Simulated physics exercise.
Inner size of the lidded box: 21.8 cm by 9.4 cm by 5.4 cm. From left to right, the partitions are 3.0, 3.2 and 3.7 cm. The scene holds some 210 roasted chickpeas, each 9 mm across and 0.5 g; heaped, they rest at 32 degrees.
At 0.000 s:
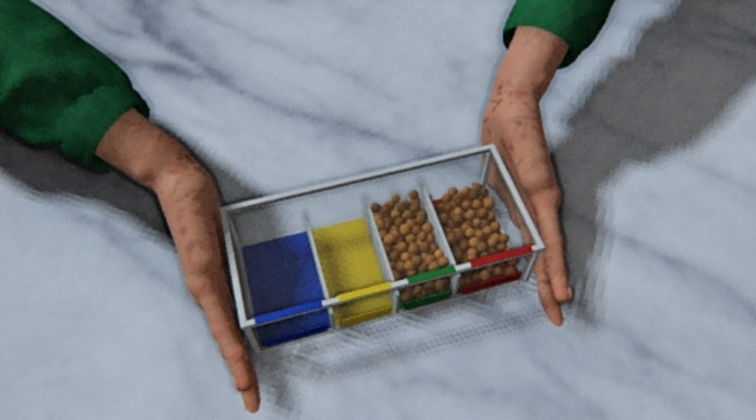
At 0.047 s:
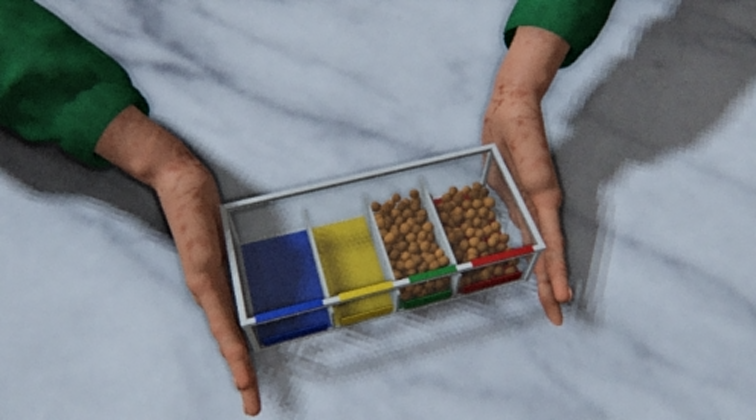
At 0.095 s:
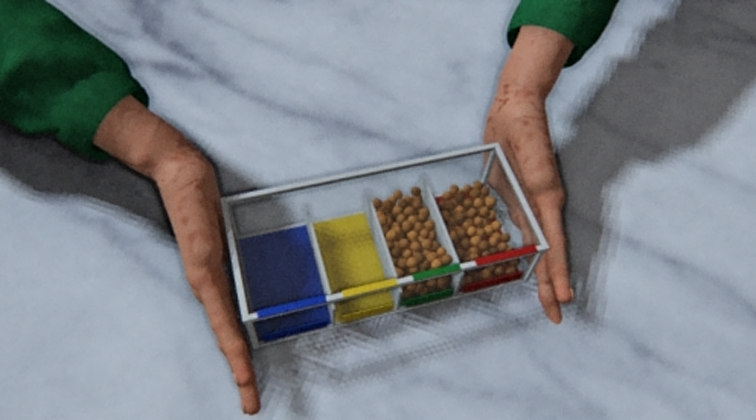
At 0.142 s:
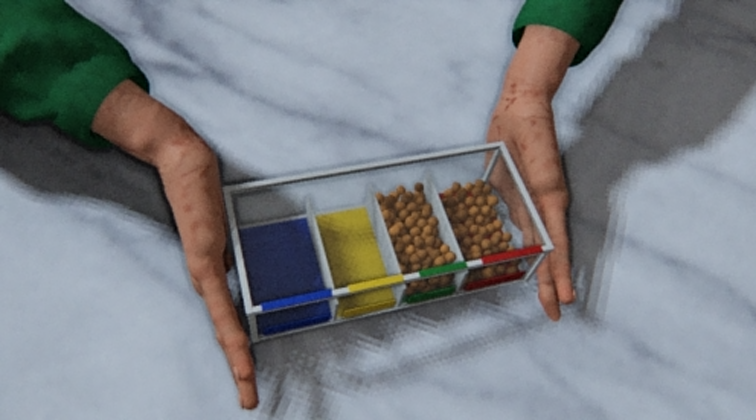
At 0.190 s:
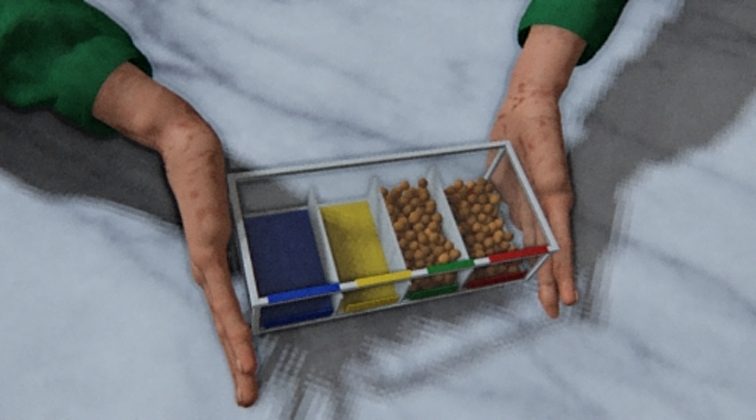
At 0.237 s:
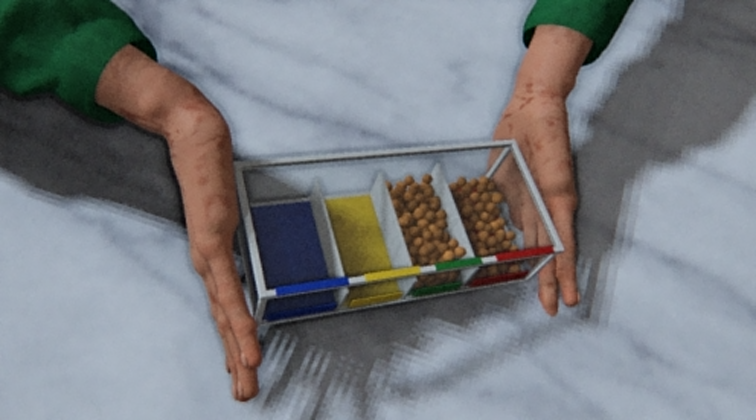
A clear divided box holding small brown balls tilts slightly between two green-sleeved hands.
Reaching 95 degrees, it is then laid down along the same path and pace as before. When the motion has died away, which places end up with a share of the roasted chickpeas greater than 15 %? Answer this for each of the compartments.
Red: Clears the bar; blue: Does not clear the bar; green: Clears the bar; yellow: Does not clear the bar.
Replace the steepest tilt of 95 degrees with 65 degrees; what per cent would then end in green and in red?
You'd find green with 55 % and red with 45 %.
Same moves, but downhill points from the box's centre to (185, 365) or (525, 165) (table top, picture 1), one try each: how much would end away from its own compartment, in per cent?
About 50 per cent on the first try and 20 per cent on the second.
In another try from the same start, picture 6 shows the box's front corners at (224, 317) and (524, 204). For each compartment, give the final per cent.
Final shares, in per cent - red: 20, blue: 50, green: 20, yellow: 10.
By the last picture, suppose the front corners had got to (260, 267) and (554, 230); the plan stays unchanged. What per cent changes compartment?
That would be some 20 in a hundred.
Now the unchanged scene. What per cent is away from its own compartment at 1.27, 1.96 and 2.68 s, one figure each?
Estimates: 10 / 25 / 25.
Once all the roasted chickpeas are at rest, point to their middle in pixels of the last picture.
I'd say roughly (470, 248).
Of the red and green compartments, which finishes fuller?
Result: Red has more.
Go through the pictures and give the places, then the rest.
Box tilt 0 degrees, front corners at (247, 322) and (537, 246); red 40 %, green 60 %, in the first picture.
Box tilt 1 degrees, front corners at (247, 321) and (538, 246), in the second picture.
Box tilt 3 degrees, front corners at (249, 316) and (542, 246), lowest corner right front, in the third picture.
Box tilt 7 degrees, front corners at (252, 309) and (546, 247), lowest corner right front, in the fourth picture.
Box tilt 11 degrees, front corners at (258, 300) and (552, 247), lowest corner right front, in the fifth picture.
Box tilt 15 degrees, front corners at (266, 292) and (557, 248), lowest corner right front; red 40 %, green 60 %. Its pace works out near 85 degrees a second, in the sixth picture.
After 1.27 s, tilt 95 degrees; red 50 %, green 50 %.
Then, at 1.96 s, tilt 42 degrees; red 70 %, green 30 %.
After 2.68 s, tilt 0 degrees; red 70 %, green 30 %.
In the end, at 3.3 s, red 70 %, blue 0 %, green 30 %, yellow 0 %.
